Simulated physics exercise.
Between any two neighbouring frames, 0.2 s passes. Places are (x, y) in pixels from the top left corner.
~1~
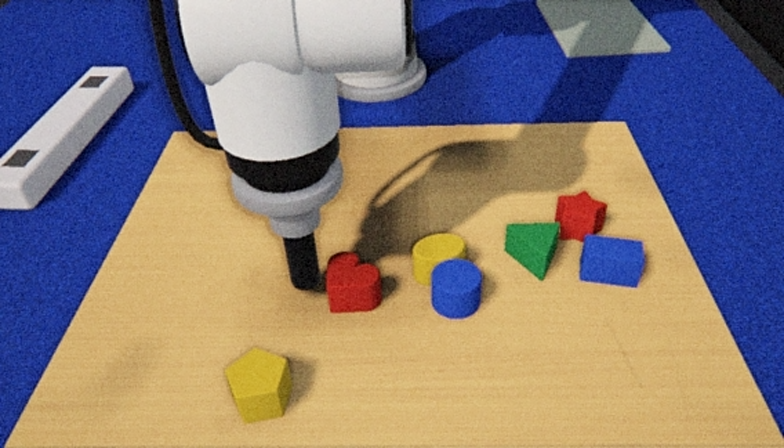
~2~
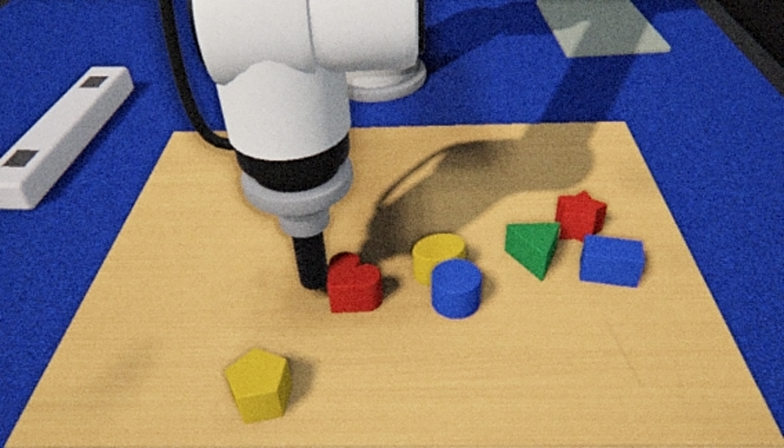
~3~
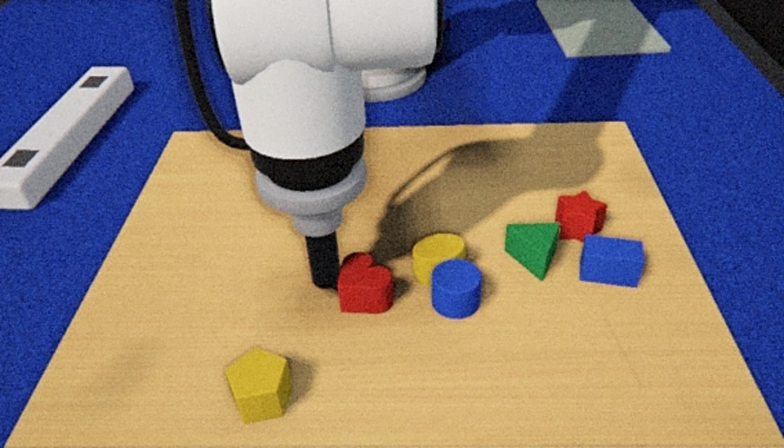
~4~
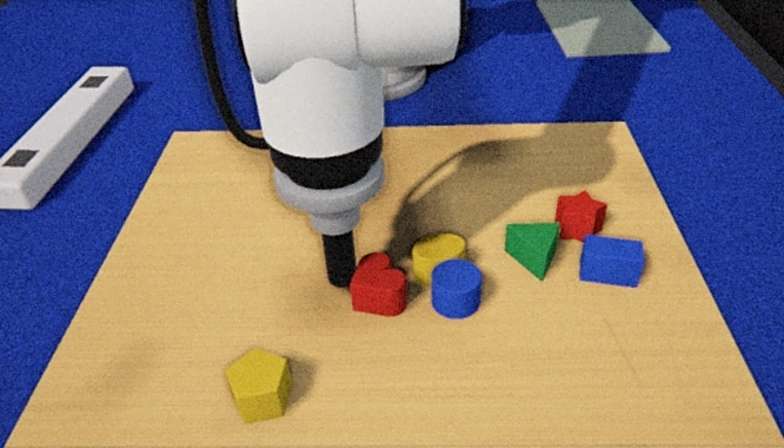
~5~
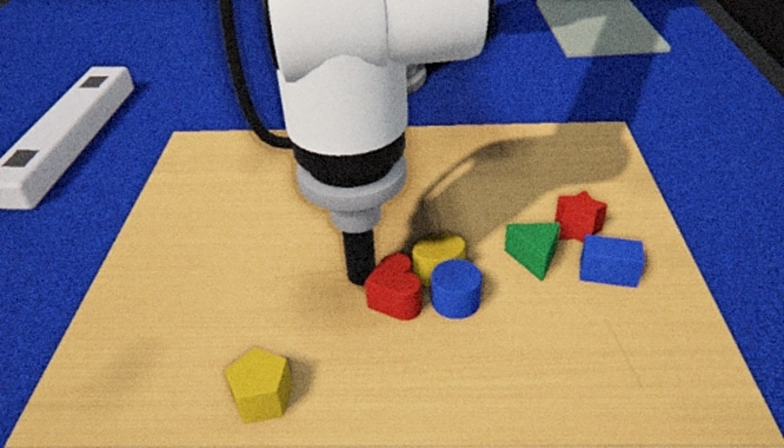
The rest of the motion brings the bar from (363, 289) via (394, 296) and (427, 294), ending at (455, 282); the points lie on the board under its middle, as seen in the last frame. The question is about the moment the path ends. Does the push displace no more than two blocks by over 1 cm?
No, that is not how it ends up.
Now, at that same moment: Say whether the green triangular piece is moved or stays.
That block is going to be left alone.
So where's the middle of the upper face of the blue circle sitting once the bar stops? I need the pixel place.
(505, 281)
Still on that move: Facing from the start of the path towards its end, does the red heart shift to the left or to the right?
It moves off to the right.
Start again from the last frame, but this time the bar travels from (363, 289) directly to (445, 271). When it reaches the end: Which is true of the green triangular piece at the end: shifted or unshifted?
The block you're asking about stays where it is.
On the path given first. Halfway along, bar at (412, 284); red heart at (442, 287), turned 15° clockwise; blue circle at (489, 278).
At the end, bar at (456, 270); red heart at (455, 290), turned 30° clockwise; yellow oval block at (457, 230), turned 30° anticlockwise; blue circle at (505, 281); green triangular piece still.
